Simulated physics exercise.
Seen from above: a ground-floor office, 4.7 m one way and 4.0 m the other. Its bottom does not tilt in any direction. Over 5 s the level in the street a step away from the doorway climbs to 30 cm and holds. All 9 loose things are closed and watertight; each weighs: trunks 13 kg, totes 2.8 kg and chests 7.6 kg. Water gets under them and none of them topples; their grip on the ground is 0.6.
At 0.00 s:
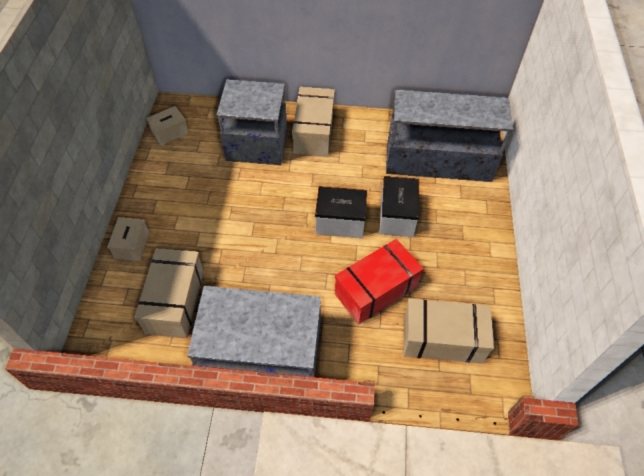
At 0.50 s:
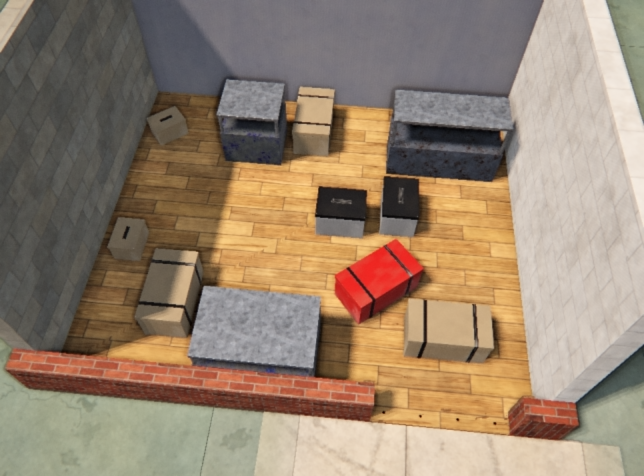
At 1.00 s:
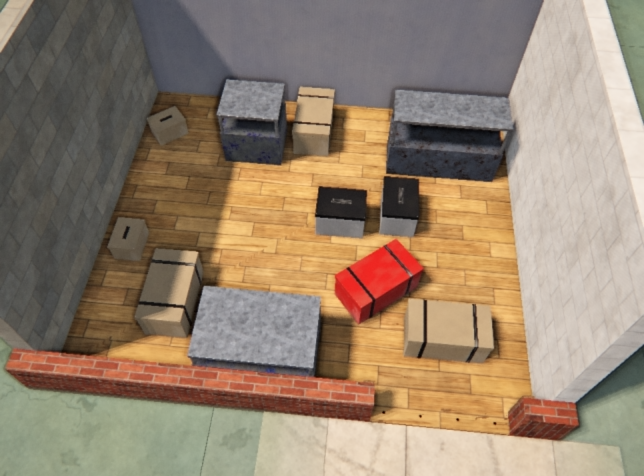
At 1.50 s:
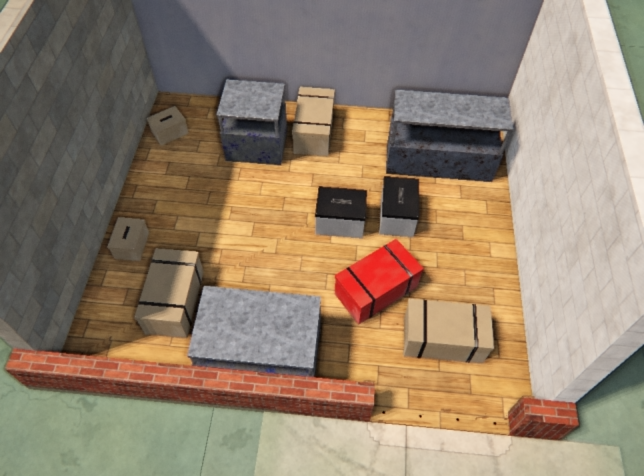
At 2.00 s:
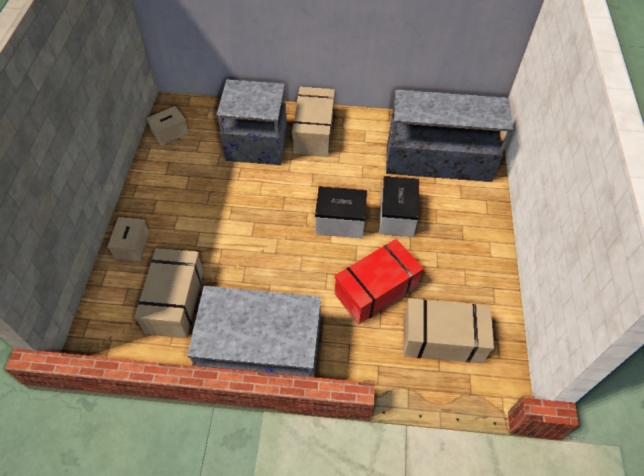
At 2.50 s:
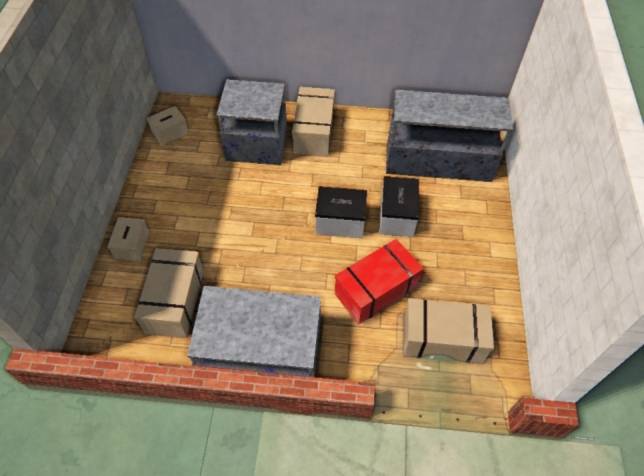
A walled room with a wooden plank floor, open at the front behind a low brick wall, is seen from above by a still camera. A red strapped trunk lies right of centre among tan boxes, two black-topped boxes and grey speckled counters. Greenish water spreads over the pale paving outside, then a thin sheet slides through the brick gap onto the planks, while every object stays put.
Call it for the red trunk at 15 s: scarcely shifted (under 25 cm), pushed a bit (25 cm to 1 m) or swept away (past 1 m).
Swept away.
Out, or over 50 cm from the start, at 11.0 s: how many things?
Count then: 6.
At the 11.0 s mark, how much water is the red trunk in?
I'd put it at about 13 cm.
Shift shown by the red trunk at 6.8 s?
Around 200 centimetres.
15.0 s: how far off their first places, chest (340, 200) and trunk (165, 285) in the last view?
First 120 cm, then 140 cm.
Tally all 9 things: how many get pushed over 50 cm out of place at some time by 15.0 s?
I count 7 of them.
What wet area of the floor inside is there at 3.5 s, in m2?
The covered patch comes to about 2.5 m2.
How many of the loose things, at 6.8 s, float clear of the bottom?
Just then, the number is 4.
After 3.5 s the red trunk is near (379, 271), 0.0 m from its start, aground; 0 afloat.
After 6.8 s the red trunk is near (251, 157), 2.1 m from its start, afloat; 4 afloat.
After 11.0 s the red trunk is near (111, 302), 2.6 m from its start, afloat; 9 afloat.
After 15.0 s the red trunk is near (255, 238), 1.3 m from its start, afloat; 9 afloat.
